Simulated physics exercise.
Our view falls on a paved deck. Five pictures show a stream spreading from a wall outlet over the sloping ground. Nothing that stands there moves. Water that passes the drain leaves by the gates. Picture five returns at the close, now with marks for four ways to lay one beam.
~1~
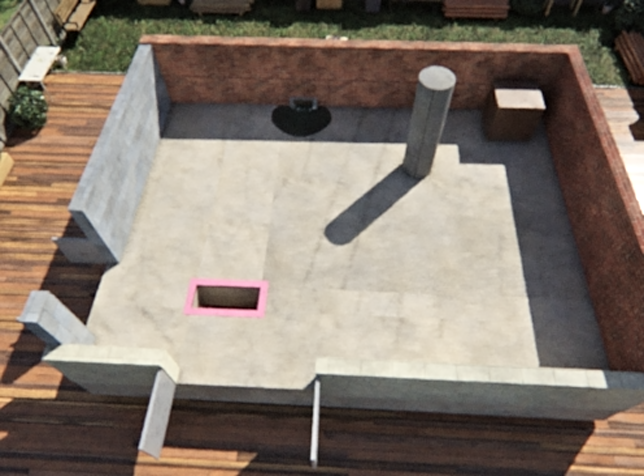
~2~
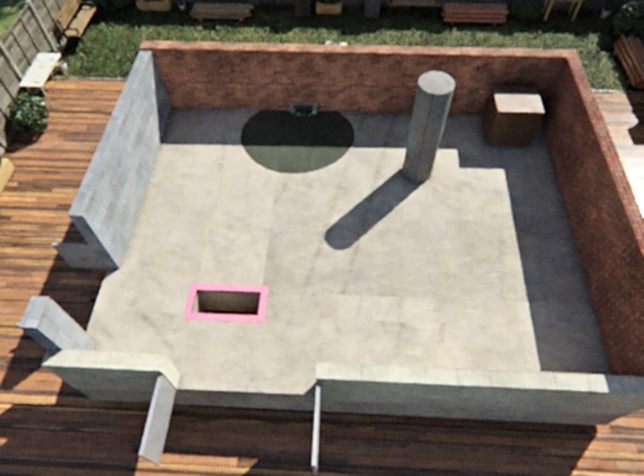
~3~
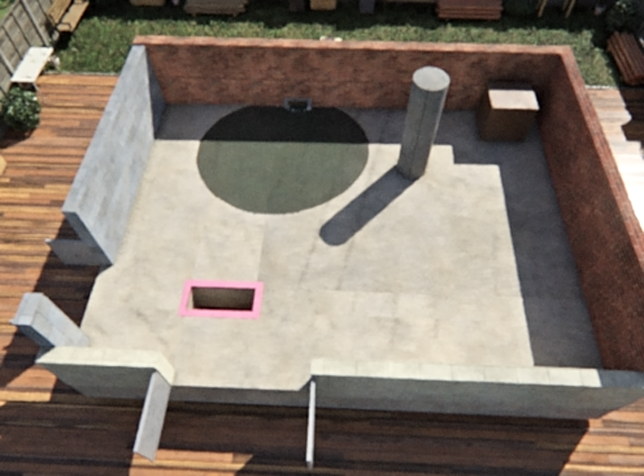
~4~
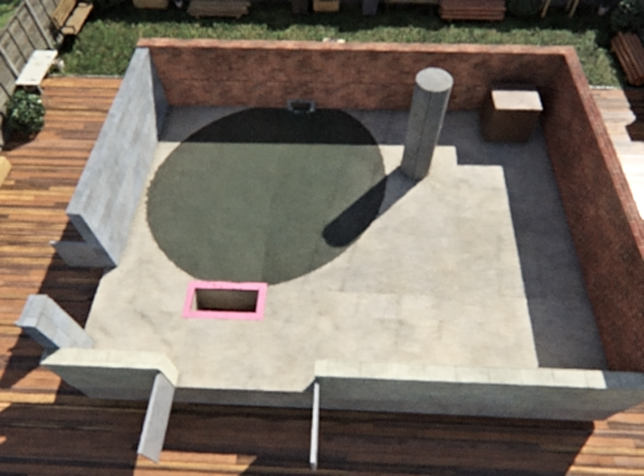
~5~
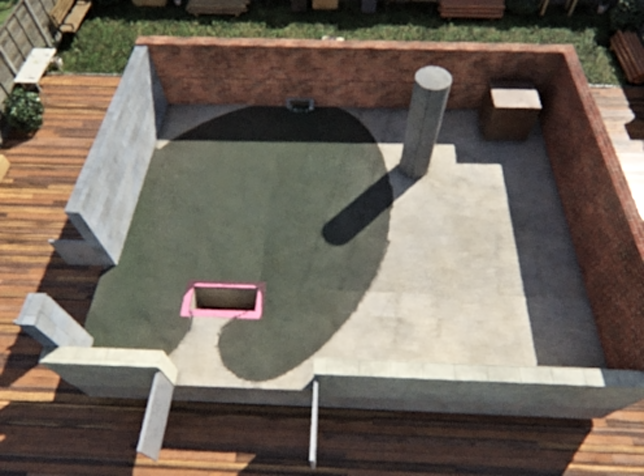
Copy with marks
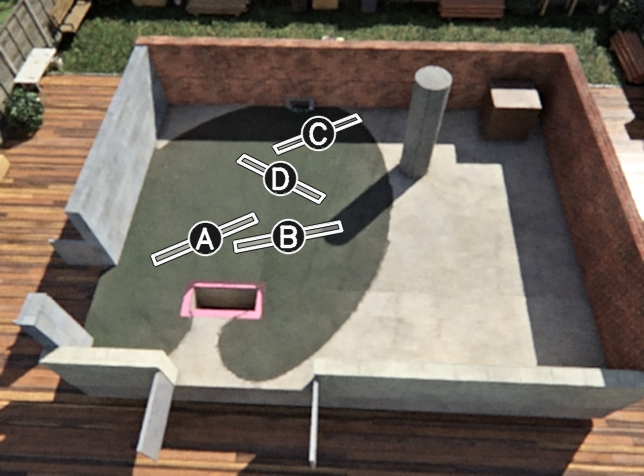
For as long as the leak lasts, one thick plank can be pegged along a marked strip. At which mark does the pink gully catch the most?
Position A does it best.
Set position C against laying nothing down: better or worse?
Worse.
On the marked copy, A from (154, 260) to (254, 217); B from (235, 246) to (340, 226); C from (276, 149) to (358, 117); D from (241, 158) to (321, 198).
If A is chosen, about 25 % of the stream goes into the pink gully, about 75 % out by the gates.
If B is chosen, about 9 % of the stream goes into the pink gully, about 91 % out by the gates.
If C is chosen, about 15 % of the stream goes into the pink gully, about 84 % out by the gates.
If D is chosen, about 7 % of the stream goes into the pink gully, about 92 % out by the gates.
